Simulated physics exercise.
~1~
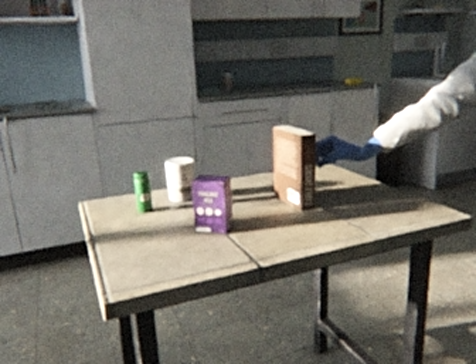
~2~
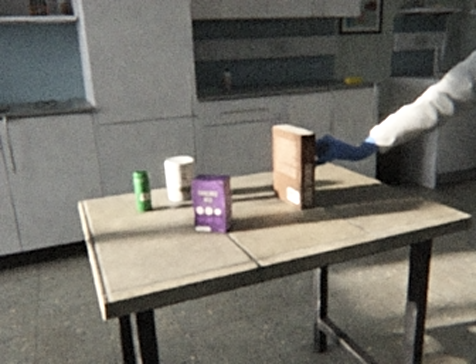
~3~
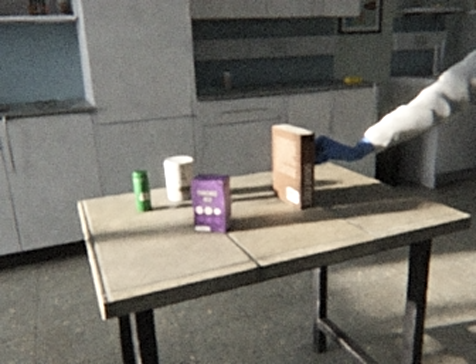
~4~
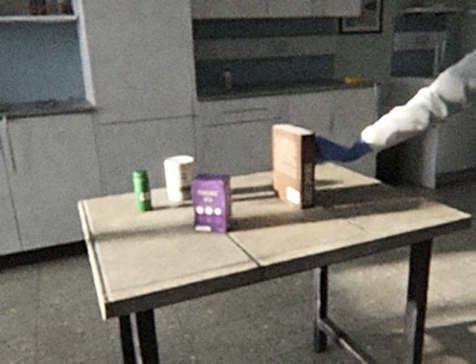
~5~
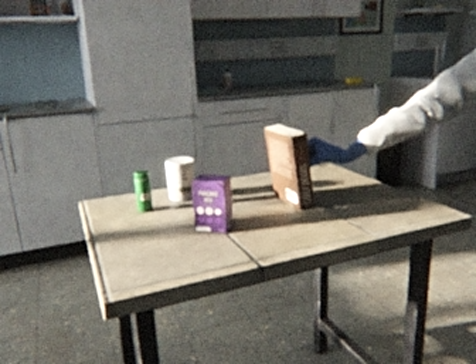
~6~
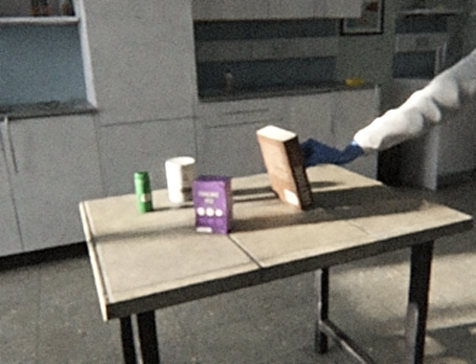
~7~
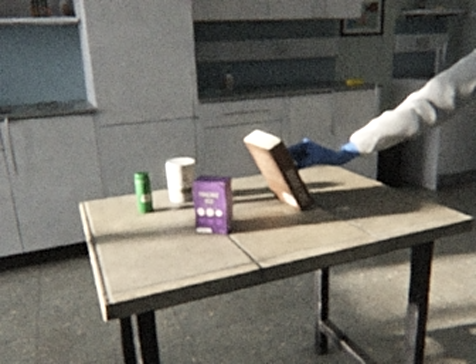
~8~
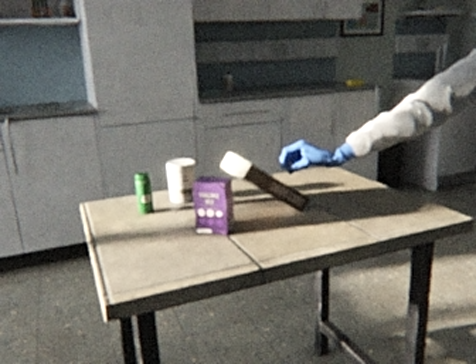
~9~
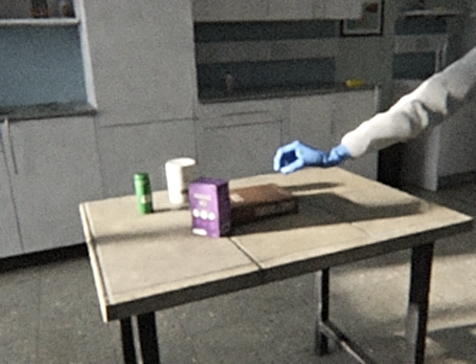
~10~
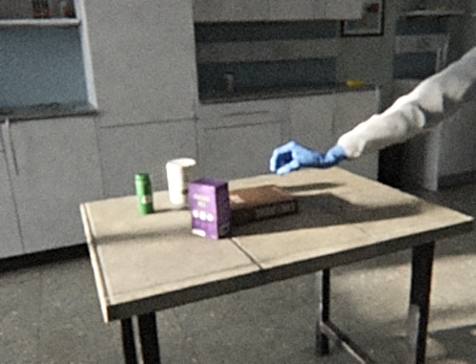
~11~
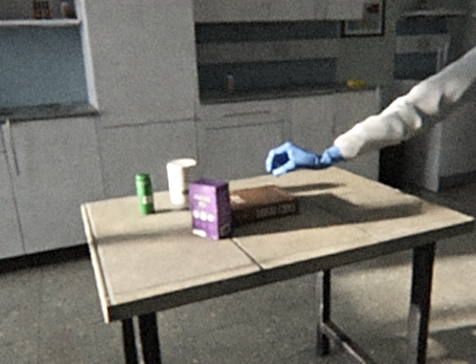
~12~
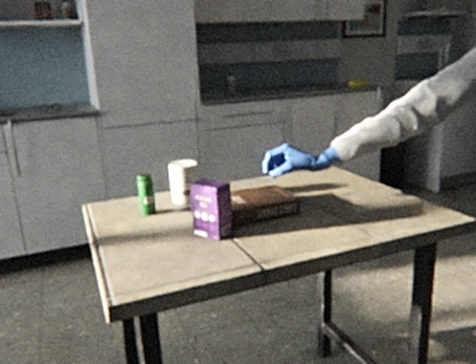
On a table, a blue-gloved hand pushes a brown book leftward until it topples flat.
